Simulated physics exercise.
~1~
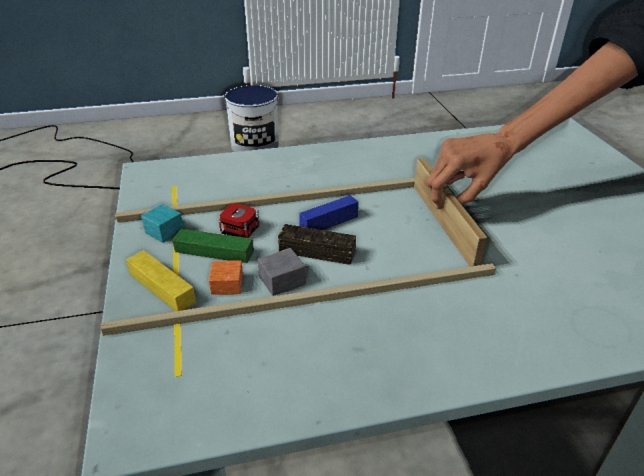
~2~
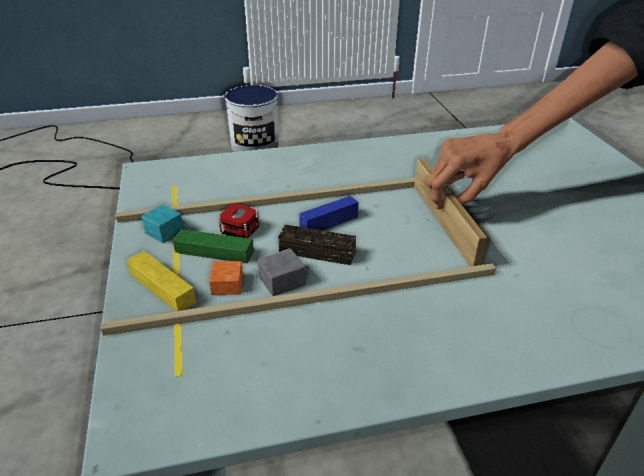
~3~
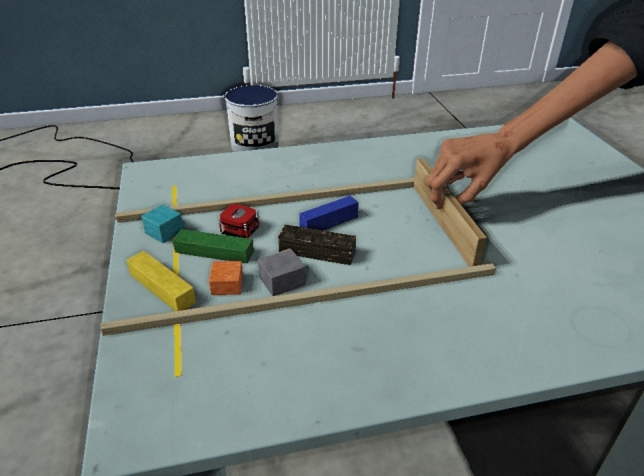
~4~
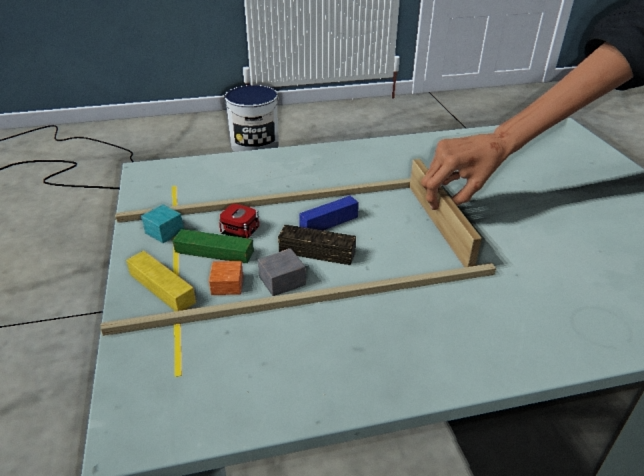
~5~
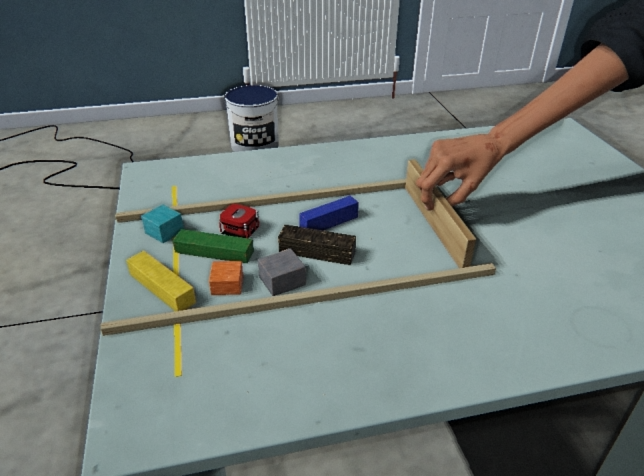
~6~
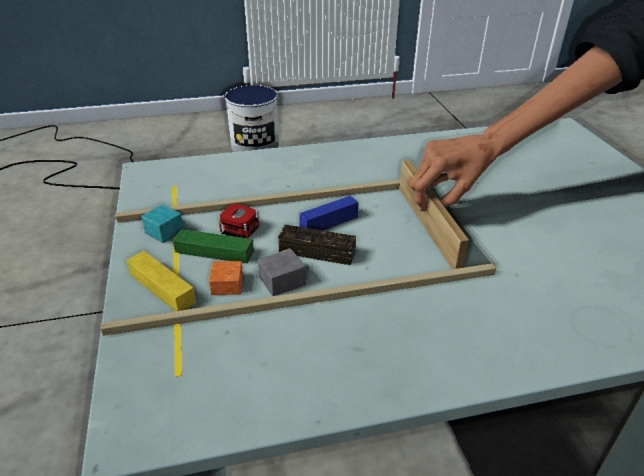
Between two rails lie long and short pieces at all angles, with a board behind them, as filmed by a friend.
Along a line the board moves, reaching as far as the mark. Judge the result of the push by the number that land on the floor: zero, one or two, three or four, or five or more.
The number that land on the floor is one or two.
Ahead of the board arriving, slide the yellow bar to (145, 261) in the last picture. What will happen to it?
Note - yellow bar not retained.
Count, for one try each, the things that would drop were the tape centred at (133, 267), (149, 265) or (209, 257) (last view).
Try 1: 6; try 2: 4; try 3: 1.
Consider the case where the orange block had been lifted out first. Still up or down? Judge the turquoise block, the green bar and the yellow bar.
Note: Turquoise block is on by the end; green bar is off by the end; yellow bar is on by the end.
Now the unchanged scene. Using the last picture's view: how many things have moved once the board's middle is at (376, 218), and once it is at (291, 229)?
That gives 0 for the first and 6 for the second.
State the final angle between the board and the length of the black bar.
The angle comes out near 45 degrees.
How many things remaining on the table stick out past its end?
The total here is 2.
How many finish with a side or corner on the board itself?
It ends up touching 4.
A little later, none off yet; yellow bar at rest near (161, 281); turquoise block at rest near (163, 223); green bar at rest near (214, 246).
When it is over, the number that fall off is one or two; down, green bar and yellow bar.
